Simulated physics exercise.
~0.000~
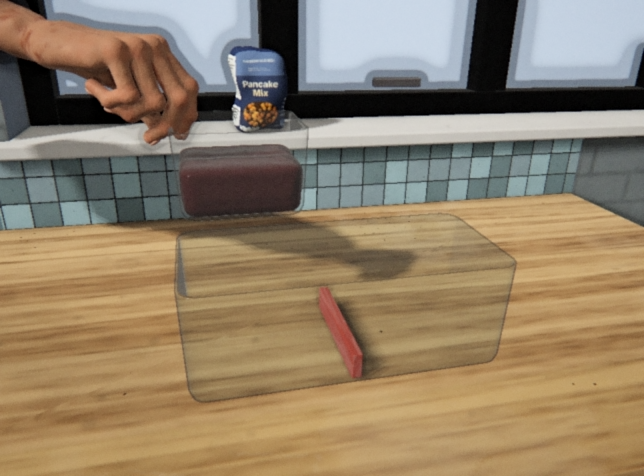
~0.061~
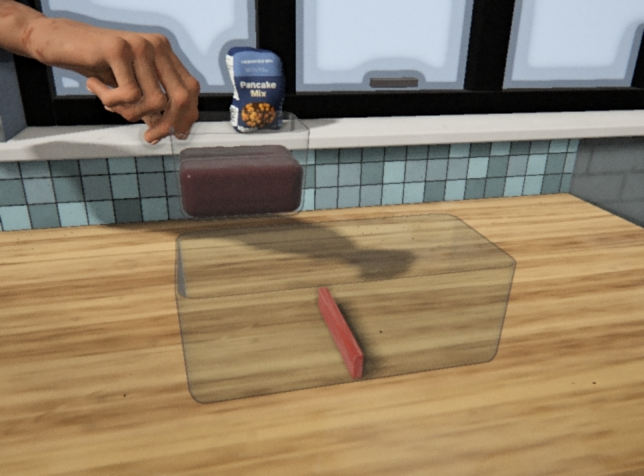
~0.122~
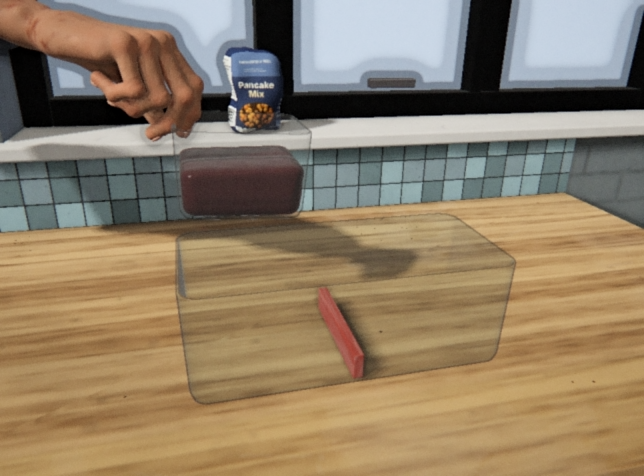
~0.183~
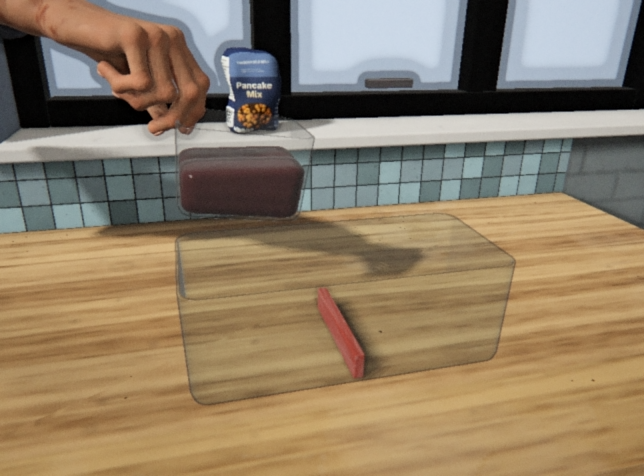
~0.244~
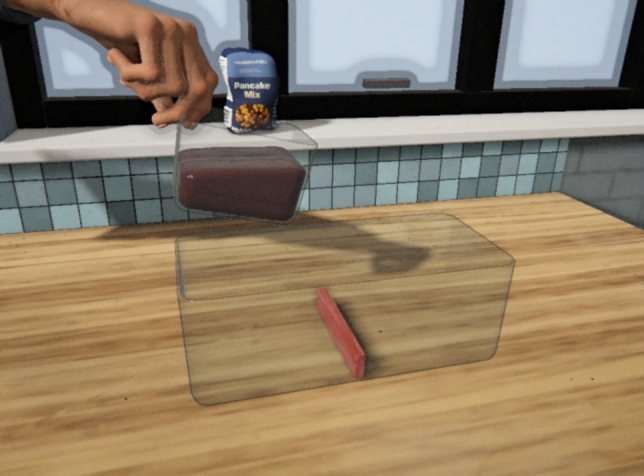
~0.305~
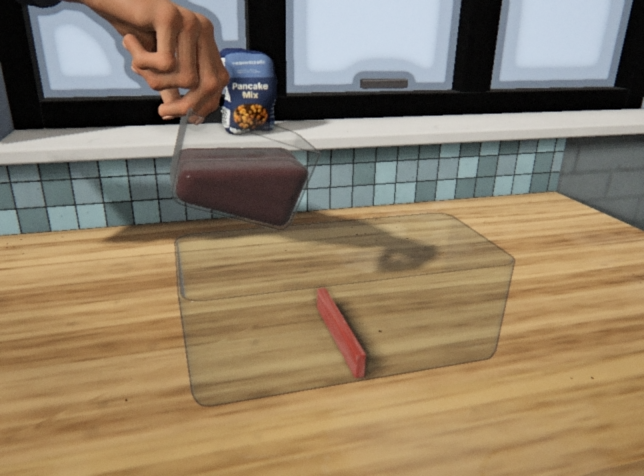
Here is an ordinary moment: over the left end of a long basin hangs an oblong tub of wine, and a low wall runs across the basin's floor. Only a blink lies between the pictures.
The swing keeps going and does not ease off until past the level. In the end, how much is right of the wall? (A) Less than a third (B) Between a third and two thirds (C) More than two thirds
B, between a third and two thirds.
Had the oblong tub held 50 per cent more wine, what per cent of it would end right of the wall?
About 65 %.
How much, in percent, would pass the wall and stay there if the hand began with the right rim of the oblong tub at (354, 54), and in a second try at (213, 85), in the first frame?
It comes out at around 90 percent and then around 10 percent.
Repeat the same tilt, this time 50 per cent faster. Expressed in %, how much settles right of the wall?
I'd put it at some 45 percent.
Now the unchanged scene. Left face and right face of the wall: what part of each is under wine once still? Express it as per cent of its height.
Once still, it is 30 % on the left and 40 % on the right.
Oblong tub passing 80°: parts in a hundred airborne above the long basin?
About 30 per cent.
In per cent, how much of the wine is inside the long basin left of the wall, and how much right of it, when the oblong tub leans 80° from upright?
The left part holds 5 percent and the right part 10 percent.
A moment on, the oblong tub is tipped on its side and 55 per cent is still to pour, 4 is left of the wall and 12 right of it.
Next, the oblong tub is tipped right over and 8 per cent is still to pour, 31 is left of the wall and 54 right of it.
Then the oblong tub is tipped right over and 0 per cent is still to pour, 45 is left of the wall and 55 right of it.
Later the oblong tub is tipped right over and 0 per cent is still to pour, 44 is left of the wall and 55 right of it.
At rest 44 per cent lies left of the wall, 55 right of it and 0 outside.
